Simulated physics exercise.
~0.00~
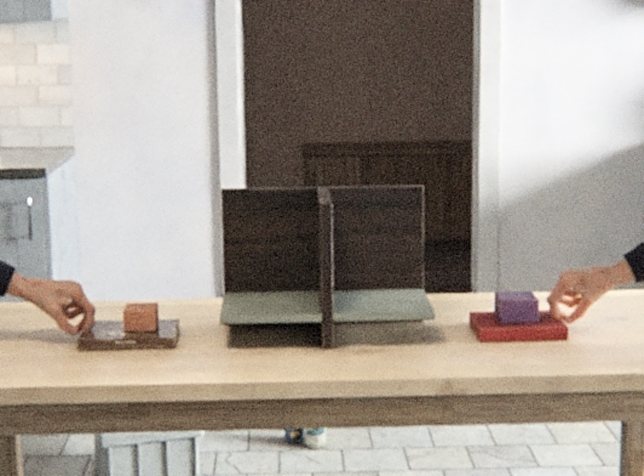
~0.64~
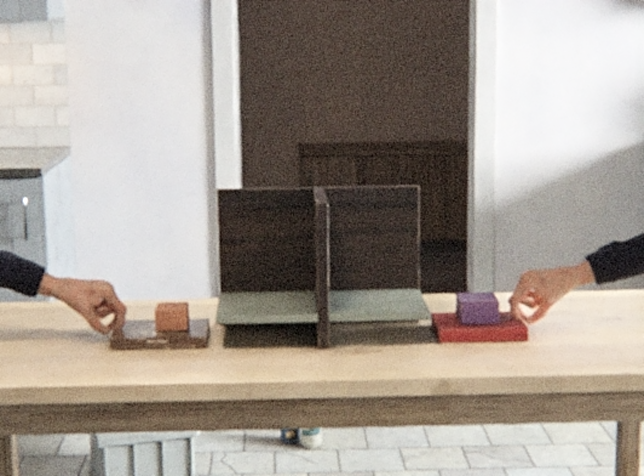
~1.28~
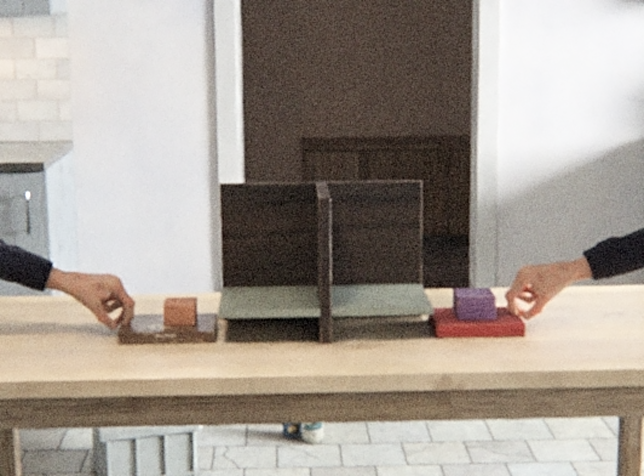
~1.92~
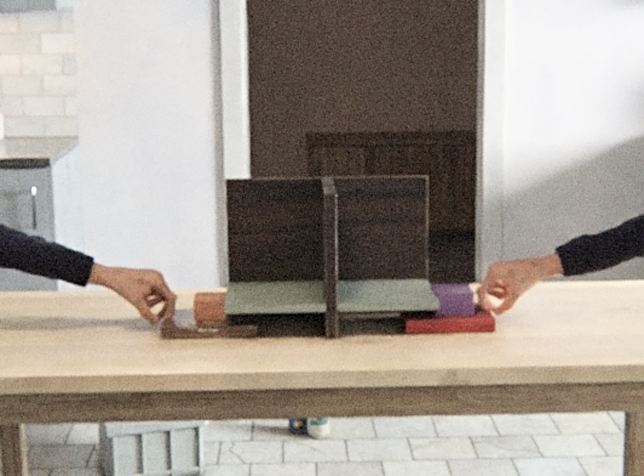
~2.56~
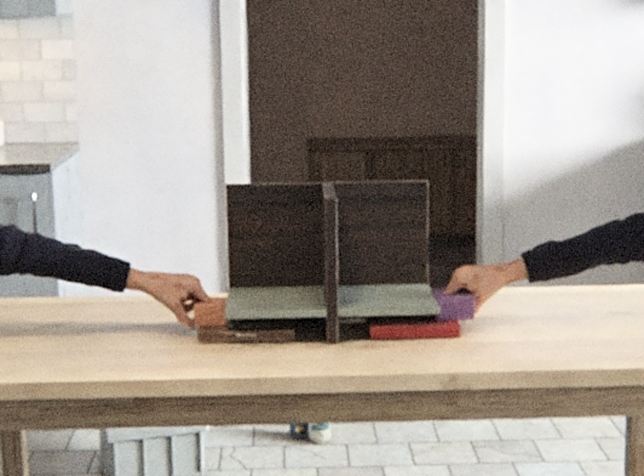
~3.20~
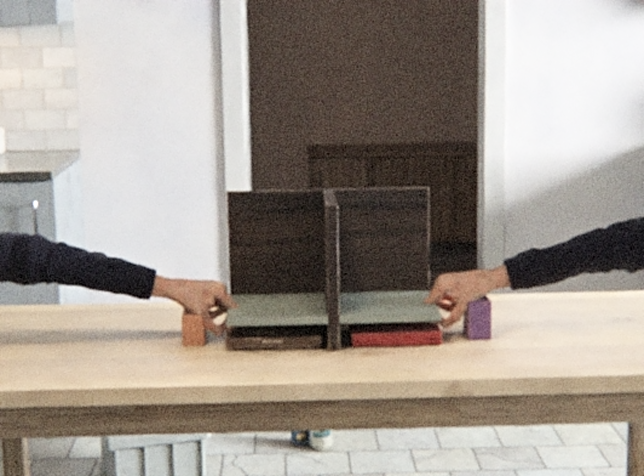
Two hands push loaded trays toward each other along a pale wooden table, seen from the front by a slightly swaying camera. On the left an orange block rides a brown packet, on the right a purple block rides a red board, and between them stands a dark rack with a greenish shelf on each side. The packet and board slide in beneath the shelves, but both blocks strike the shelf edges. As the pushing continues, the blocks are shoved back on their carriers and tip over. Finally the carriers sit under the shelves, with the turned blocks left outside on the table.
